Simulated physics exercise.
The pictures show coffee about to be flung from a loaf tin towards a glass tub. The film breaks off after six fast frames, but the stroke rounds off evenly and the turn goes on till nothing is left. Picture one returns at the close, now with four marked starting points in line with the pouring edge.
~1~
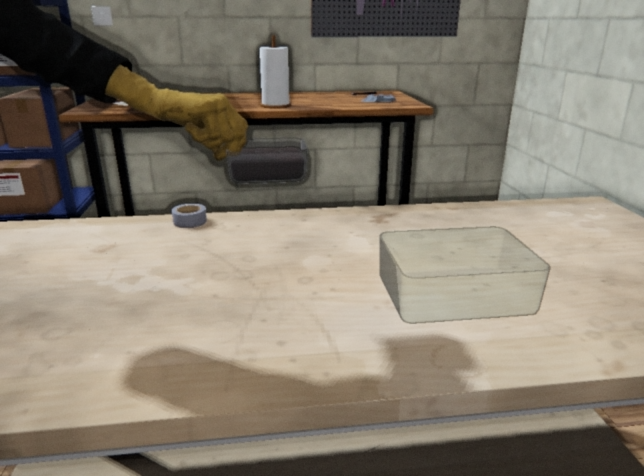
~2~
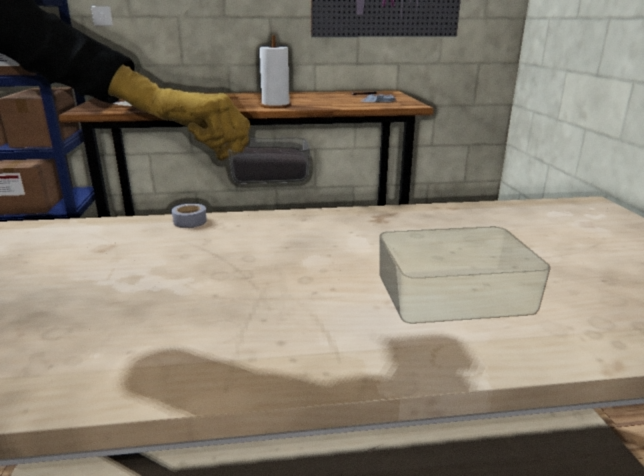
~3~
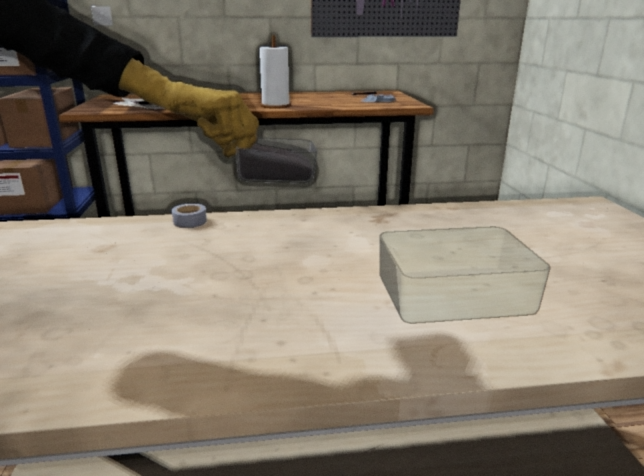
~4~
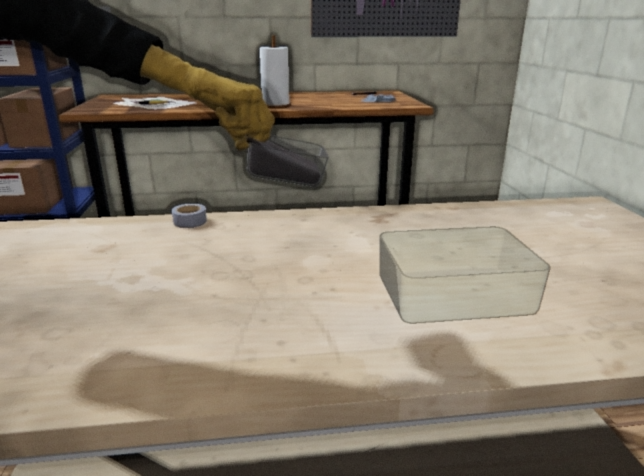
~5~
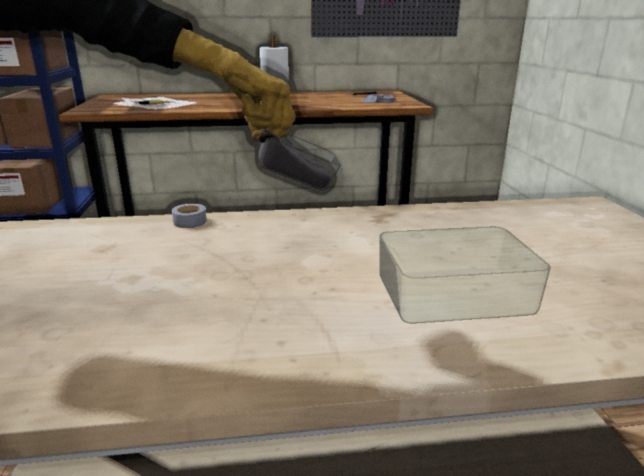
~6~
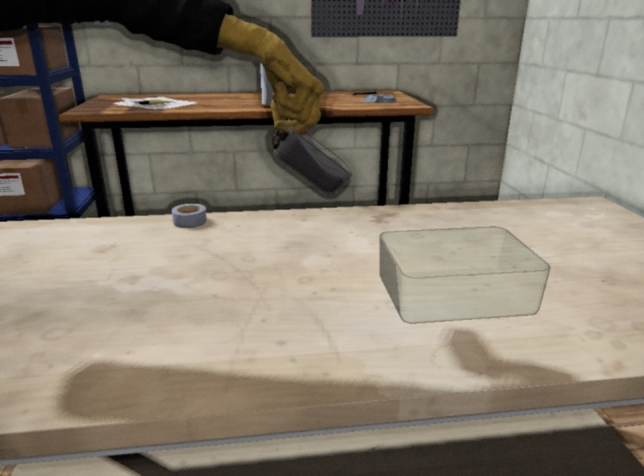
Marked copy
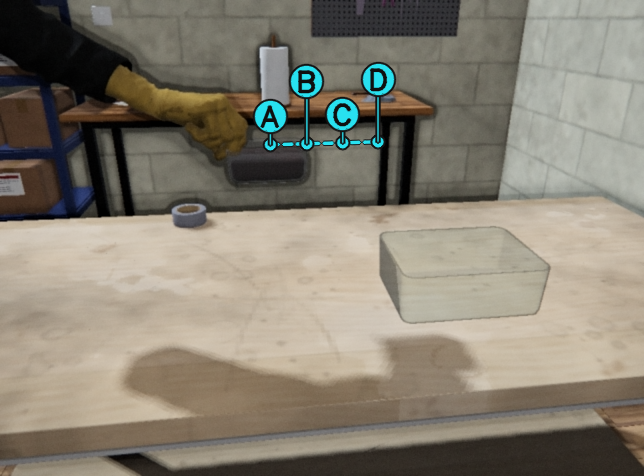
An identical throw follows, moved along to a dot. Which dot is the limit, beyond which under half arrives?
A is the one.
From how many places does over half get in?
All four.
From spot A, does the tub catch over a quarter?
Yes.
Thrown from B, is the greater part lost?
No.
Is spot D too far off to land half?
No, that is safe.
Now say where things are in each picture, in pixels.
In the first picture, upright, lip at (304, 143); tub from (399, 321) to (537, 311); nothing has left yet.
In the second picture, upright, lip at (306, 143); nothing has left yet.
In the third picture, tipped about 4°, lip at (313, 145); nothing has left yet.
In the fourth picture, tipped about 12°, lip at (324, 151); coffee is over the rim, down to (258, 138).
In the fifth picture, tipped about 24°, lip at (337, 158); coffee is over the rim, down to (263, 138).
In the sixth picture, tipped about 38°, lip at (348, 167); coffee is over the rim, down to (274, 144).
In cyan, A at (270, 144); B at (306, 143); C at (342, 142); D at (378, 141).
For spot A, about 71 % lands in the tub, 23 % falls short and 6 % goes beside or beyond.
For spot B, about 73 % lands in the tub, 17 % falls short and 10 % goes beside or beyond.
For spot C, about 85 % lands in the tub, 6 % falls short and 9 % goes beside or beyond.
For spot D, about 90 % lands in the tub, 5 % falls short and 5 % goes beside or beyond.
